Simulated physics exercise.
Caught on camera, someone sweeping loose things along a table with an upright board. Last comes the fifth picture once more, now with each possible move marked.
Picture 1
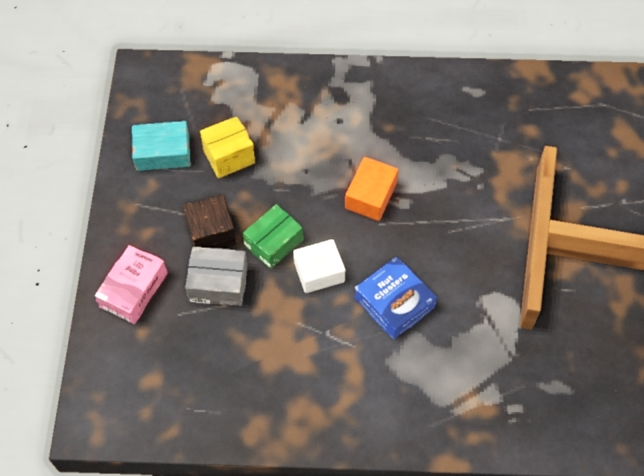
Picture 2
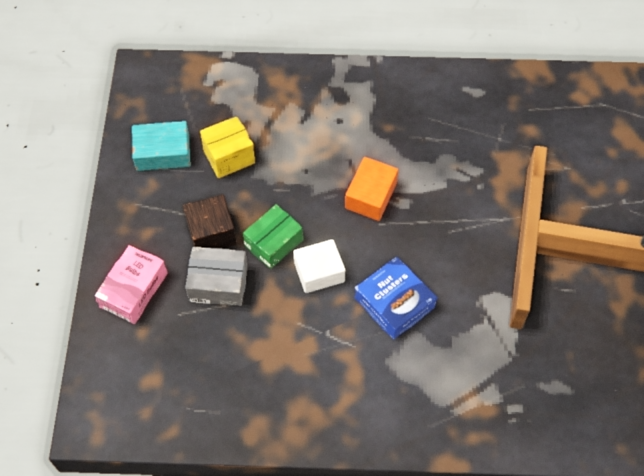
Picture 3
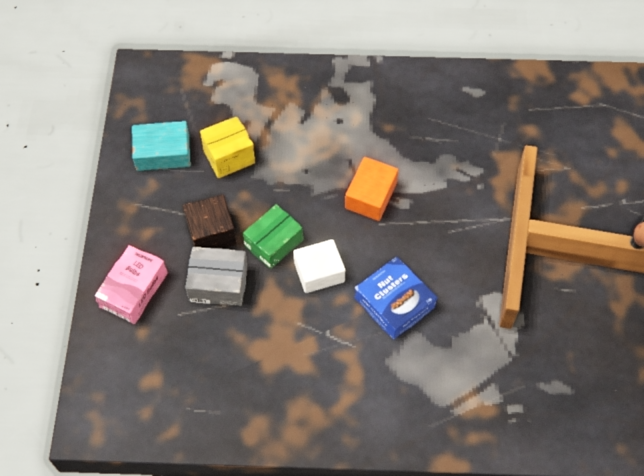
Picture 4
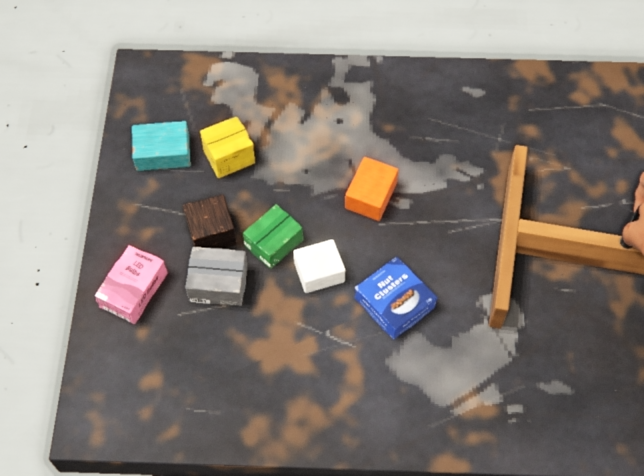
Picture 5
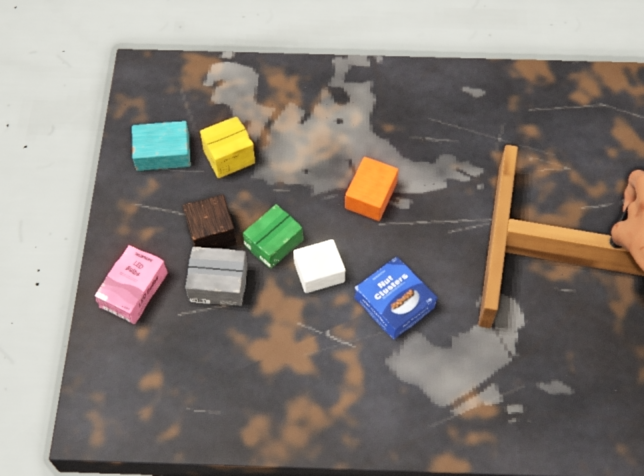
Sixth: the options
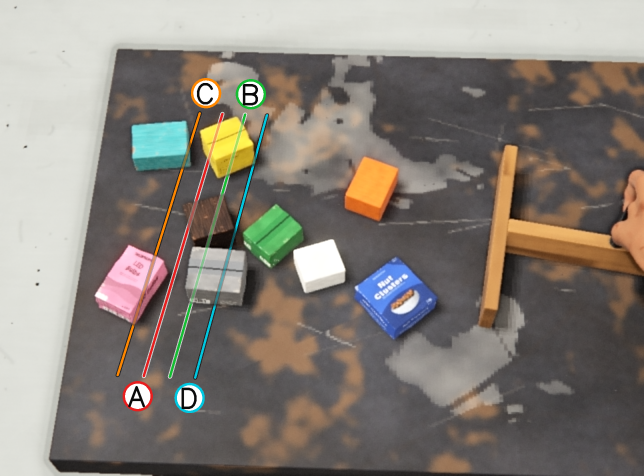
A dark, rust-blotched tabletop with pale grey patches is seen from above at a slight angle, against a whitish surround. Turquoise and yellow blocks sit at upper left, black, green, pink, grey and white ones below, with an orange block and a blue printed box nearer the middle. From the right, a wooden T-shaped board slides slowly left, a hand on its handle coming into view, while the blocks stay still.
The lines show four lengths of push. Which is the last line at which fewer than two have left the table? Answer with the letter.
Up to line A.
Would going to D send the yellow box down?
By then, no.
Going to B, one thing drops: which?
The pink box goes over.
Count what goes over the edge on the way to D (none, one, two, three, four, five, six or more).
In all, none.
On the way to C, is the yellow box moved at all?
Yes.
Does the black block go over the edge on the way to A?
No.
On the marked copy, A at (186, 236); B at (210, 236); C at (162, 235); D at (234, 237).
With A. Early on, board (389, 220); blue packet (327, 293); green box (270, 234).
Further on, board (274, 217); pink box (122, 283); black block (178, 226).
At the end, board (187, 214); pink box over the edge; grey box (86, 271); one fallen.
As for the rest, B is within the limit but short; C drops three; D is within the limit but short.
